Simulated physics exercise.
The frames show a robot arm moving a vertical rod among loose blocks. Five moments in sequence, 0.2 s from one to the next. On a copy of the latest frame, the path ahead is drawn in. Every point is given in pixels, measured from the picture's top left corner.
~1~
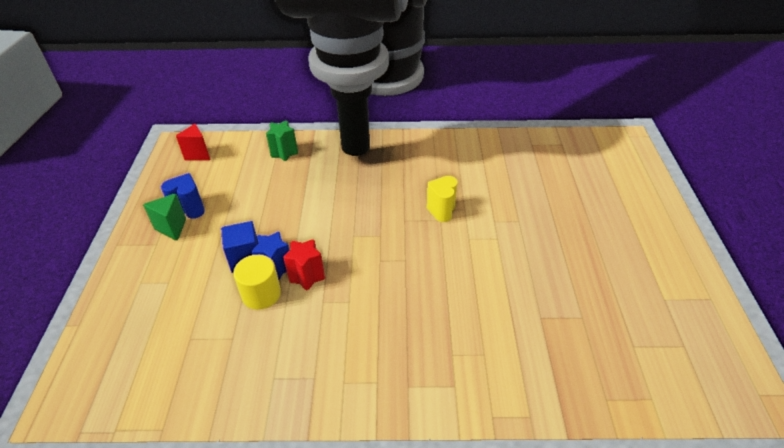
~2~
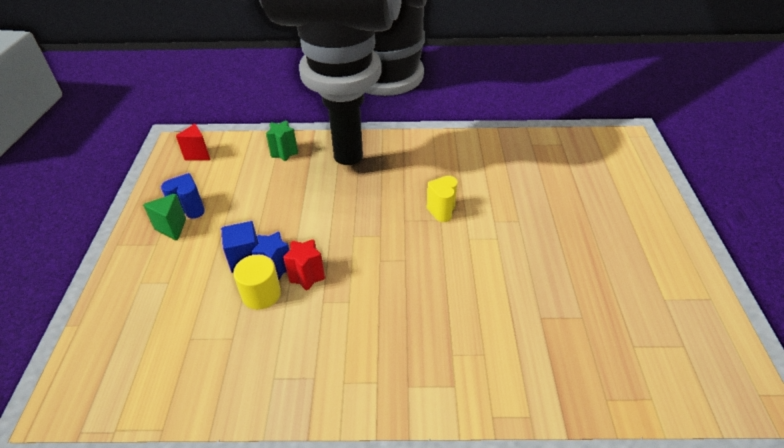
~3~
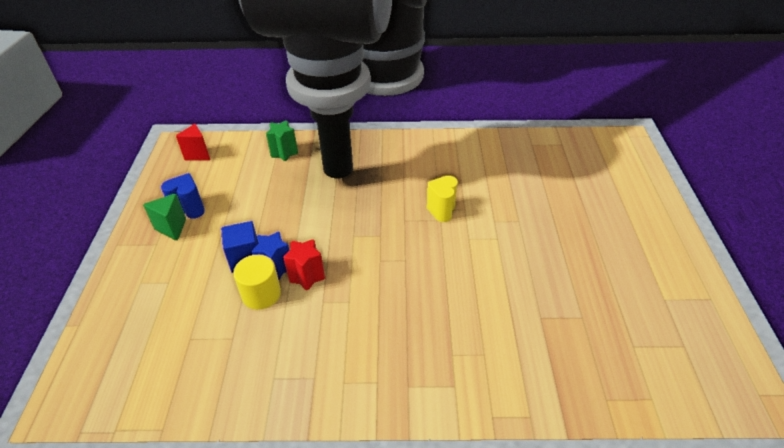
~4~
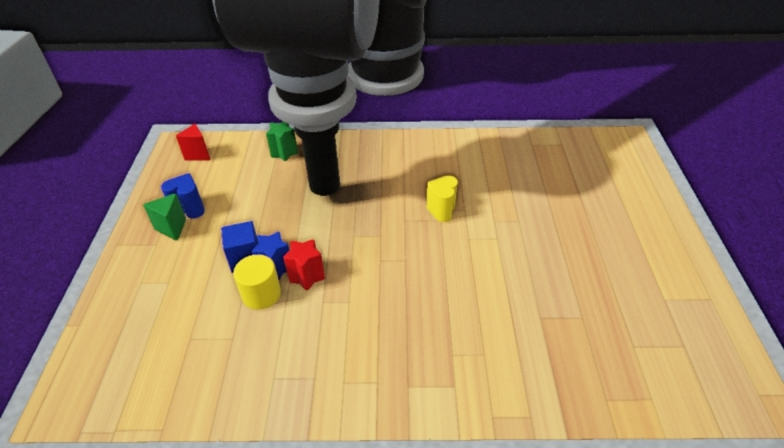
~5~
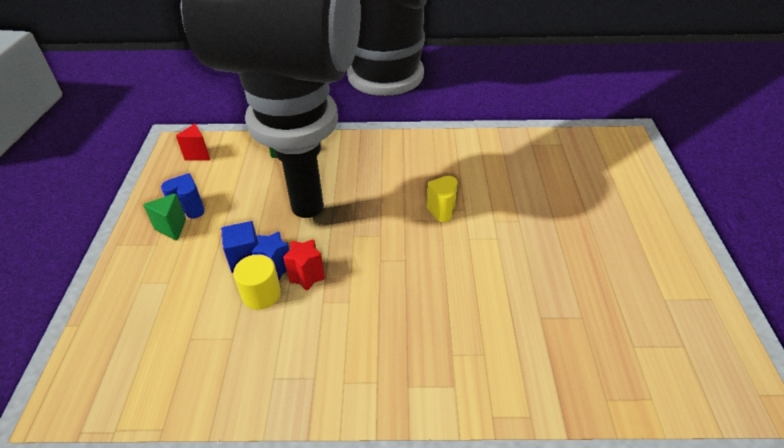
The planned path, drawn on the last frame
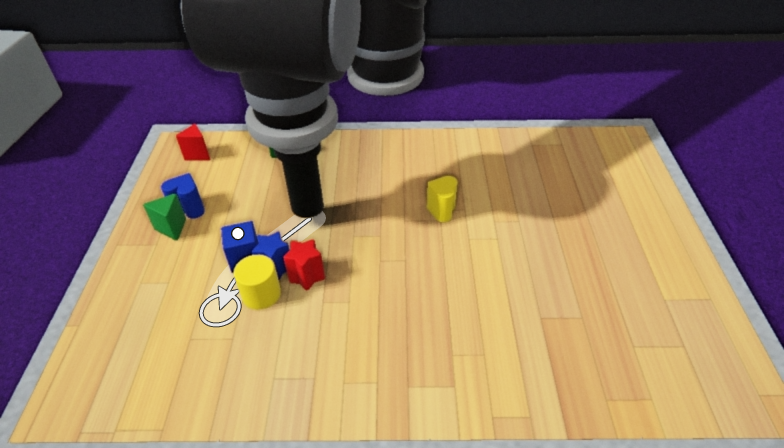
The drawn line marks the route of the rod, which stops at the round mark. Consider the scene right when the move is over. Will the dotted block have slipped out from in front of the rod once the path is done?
I expect so.
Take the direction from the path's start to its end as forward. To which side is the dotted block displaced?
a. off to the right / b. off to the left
a.
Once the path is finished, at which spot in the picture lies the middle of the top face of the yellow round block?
Somewhere near (262, 310).
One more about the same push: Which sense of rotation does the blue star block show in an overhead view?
Spin direction: Counter-clockwise.
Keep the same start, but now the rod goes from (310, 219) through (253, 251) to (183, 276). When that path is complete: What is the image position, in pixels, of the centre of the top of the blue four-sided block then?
I'd place it at (168, 278), taking the centre of its top.
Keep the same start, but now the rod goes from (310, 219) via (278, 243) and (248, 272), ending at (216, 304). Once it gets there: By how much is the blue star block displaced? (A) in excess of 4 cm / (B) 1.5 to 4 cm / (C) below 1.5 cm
The answer is A.
The drawn path runs from (310, 219) through (277, 244) and (242, 272) to (220, 309); the dot is on the blue four-sided block.
The first path, step by step. One third of the way, rod at (273, 233); nothing pushed yet.
Two thirds of the way, rod at (238, 261); blue four-sided block at (197, 255); yellow round block at (251, 290); blue star block at (252, 263), turned 30° anticlockwise.
At the end, rod at (216, 298); blue four-sided block at (186, 261), turned 25° clockwise; yellow round block at (262, 310); blue star block at (242, 289), turned 65° anticlockwise; red star block not moved.
